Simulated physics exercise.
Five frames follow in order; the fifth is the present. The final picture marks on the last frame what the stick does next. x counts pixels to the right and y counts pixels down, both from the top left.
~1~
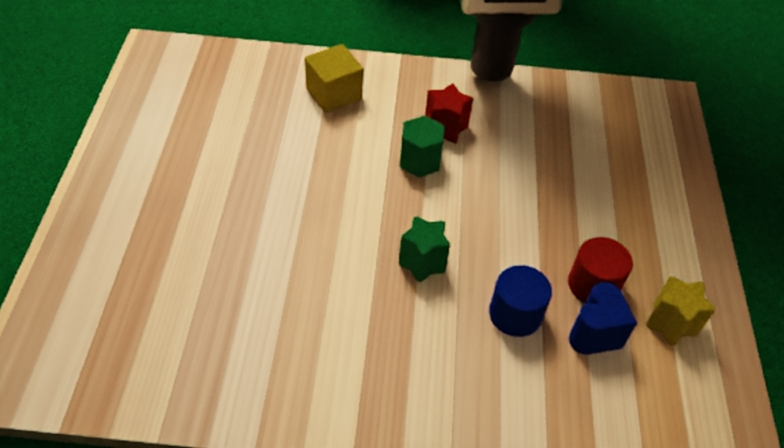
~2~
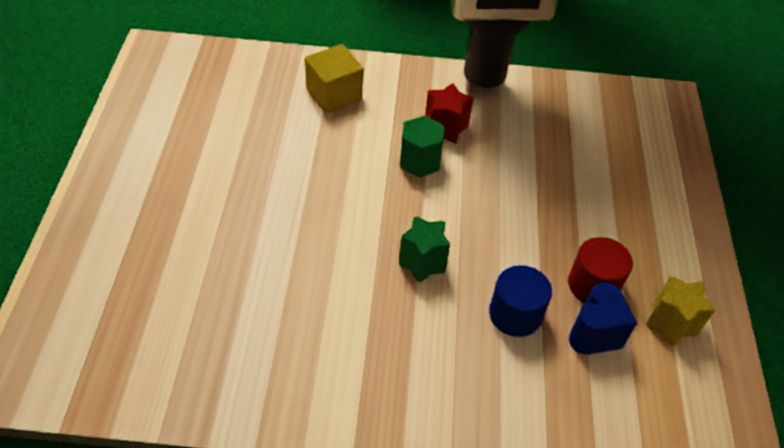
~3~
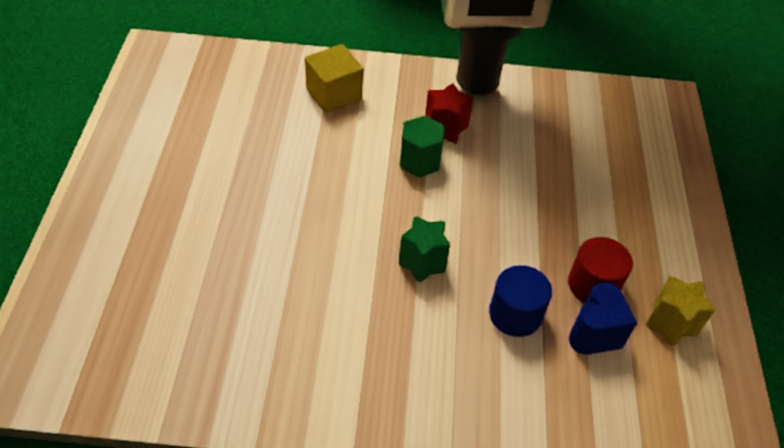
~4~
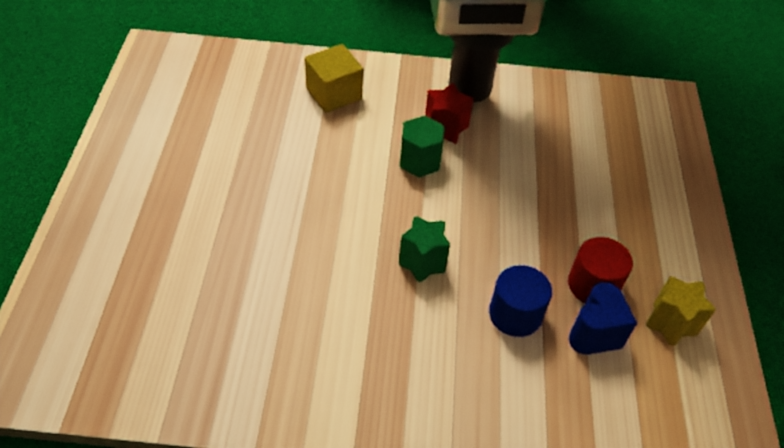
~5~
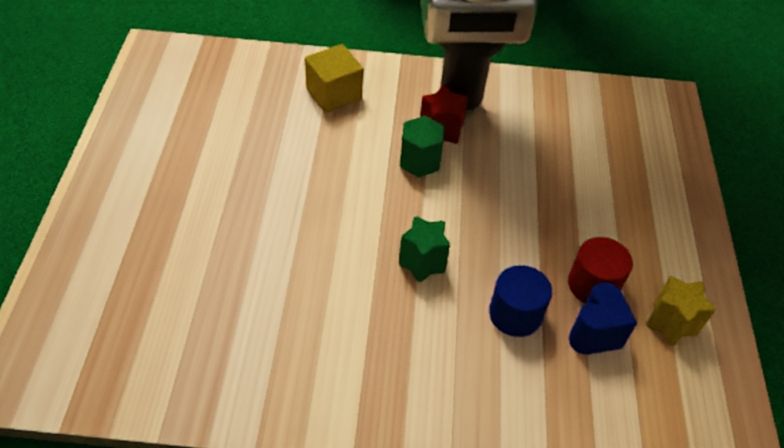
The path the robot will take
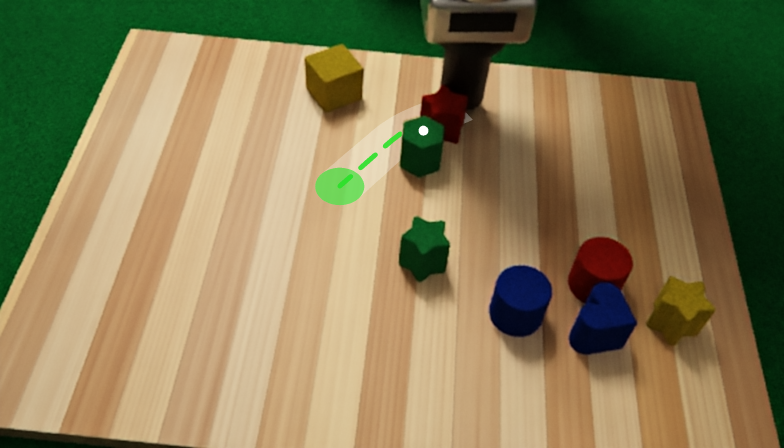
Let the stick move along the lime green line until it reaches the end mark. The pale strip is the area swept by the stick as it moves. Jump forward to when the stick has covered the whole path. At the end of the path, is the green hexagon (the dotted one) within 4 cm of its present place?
No, that is not how it ends up.
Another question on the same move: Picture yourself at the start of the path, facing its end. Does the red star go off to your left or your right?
Pushed left.
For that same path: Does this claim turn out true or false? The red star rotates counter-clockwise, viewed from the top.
It is true.
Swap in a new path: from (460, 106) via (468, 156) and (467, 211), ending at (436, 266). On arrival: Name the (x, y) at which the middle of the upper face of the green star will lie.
The top centre is at (396, 258).
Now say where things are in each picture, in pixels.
In the first frame, stick's lower end (492, 68); yellow square piece (334, 62); green hexagon (423, 131); red star (450, 98).
In the second frame, stick (485, 74); blocks still.
In the third frame, stick (478, 80); blocks still.
In the fourth frame, stick (470, 88); blocks still.
In the fifth frame, stick (461, 95); yellow square piece (334, 62); green hexagon (423, 131); red star (446, 100).
Drawn move, from (460, 106) by way of (395, 138) to (340, 186); the dot is on the green hexagon.
The first path, step by step. One third of the way, stick (416, 115); green hexagon (406, 156), turned 35° anticlockwise; red star (408, 123), turned 20° anticlockwise.
Two thirds of the way, stick (377, 143); green hexagon (399, 181), turned 110° anticlockwise; red star (370, 155), turned 25° anticlockwise.
At the end, stick (340, 176); yellow square piece still; green hexagon (398, 198), turned 160° anticlockwise; red star (350, 189), turned 50° anticlockwise.
